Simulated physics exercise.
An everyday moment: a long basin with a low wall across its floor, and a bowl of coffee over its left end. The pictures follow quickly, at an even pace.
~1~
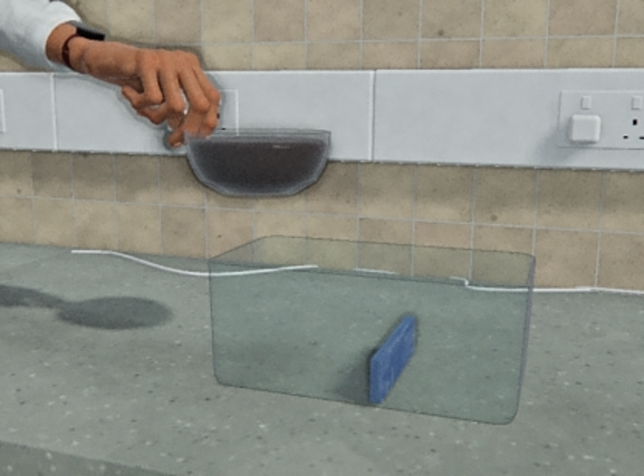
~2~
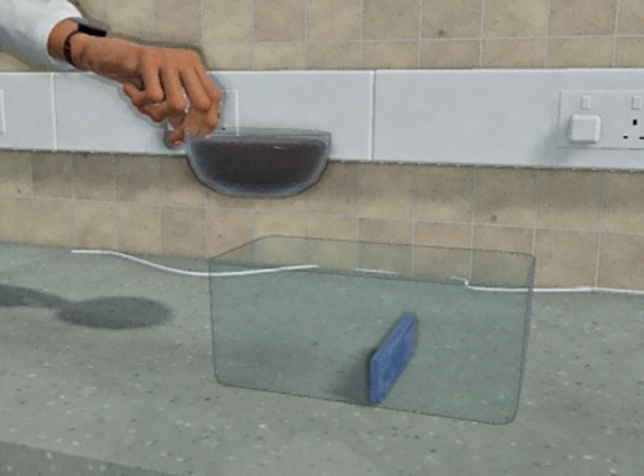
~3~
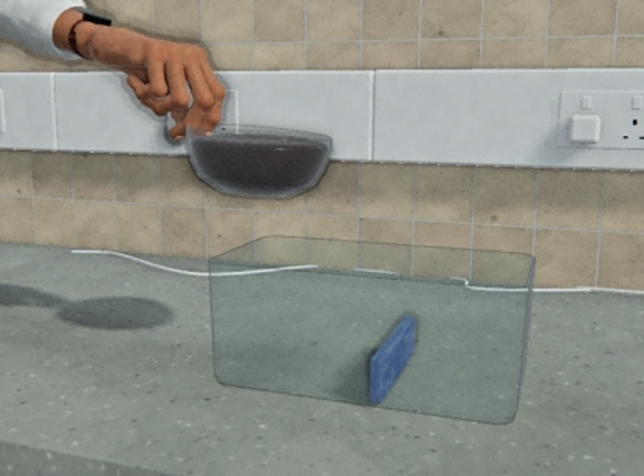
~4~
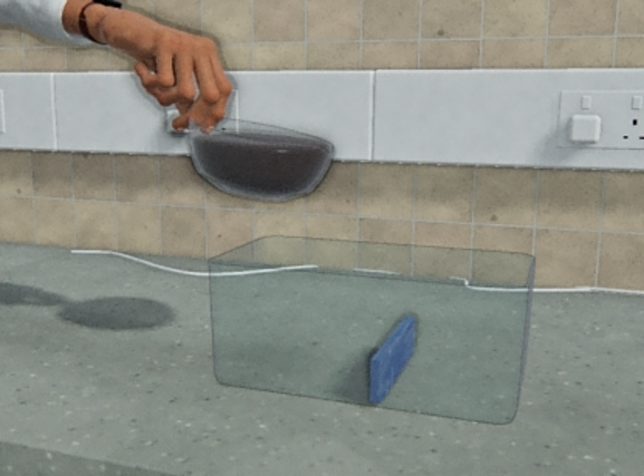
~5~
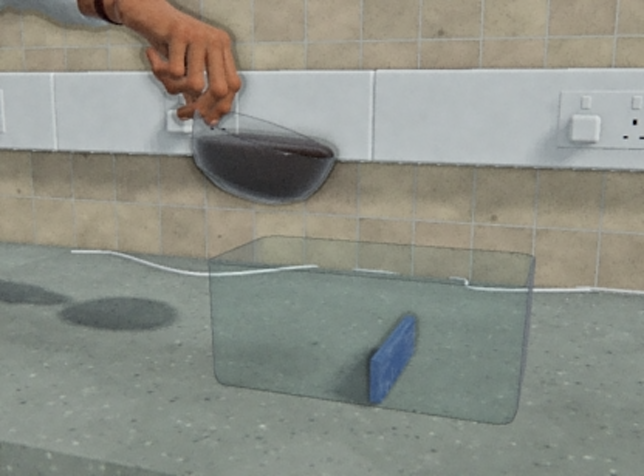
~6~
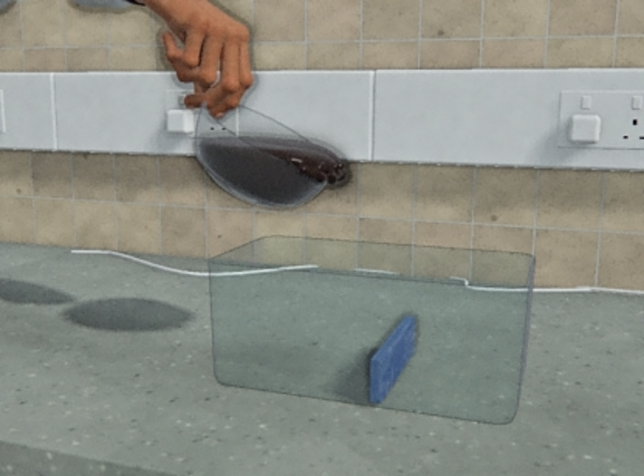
Above a long clear basin, a hand tilts a bowl until dark coffee crosses its right edge.
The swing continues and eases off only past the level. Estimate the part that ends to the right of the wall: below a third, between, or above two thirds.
The share right of the wall is not even a third.
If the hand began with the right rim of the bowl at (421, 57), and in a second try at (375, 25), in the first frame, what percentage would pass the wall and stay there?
First some 80, then 75 per cent.
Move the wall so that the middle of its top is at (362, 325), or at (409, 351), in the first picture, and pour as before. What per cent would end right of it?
About 60 and 20 per cent.
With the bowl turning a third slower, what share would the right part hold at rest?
Roughly 25 in a hundred.
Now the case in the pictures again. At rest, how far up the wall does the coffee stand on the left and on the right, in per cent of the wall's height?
Near 50 on the left, 20 on the right.
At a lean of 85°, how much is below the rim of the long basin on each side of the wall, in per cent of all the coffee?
Near 45 on the left, 15 on the right.
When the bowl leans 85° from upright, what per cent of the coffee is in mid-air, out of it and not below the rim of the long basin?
Some 25 per cent.
A moment on, the bowl is tipped on its side and 17 per cent is still to pour, 46 is left of the wall and 14 right of it.
Next, the bowl is tipped on its side and 1 per cent is still to pour, 79 is left of the wall and 17 right of it.
Then the bowl is tipped on its side and 0 per cent is still to pour, 80 is left of the wall and 18 right of it.
Later the bowl is tipped on its side and 0 per cent is still to pour, 80 is left of the wall and 18 right of it.
At rest 80 per cent lies left of the wall, 18 right of it and 1 outside.
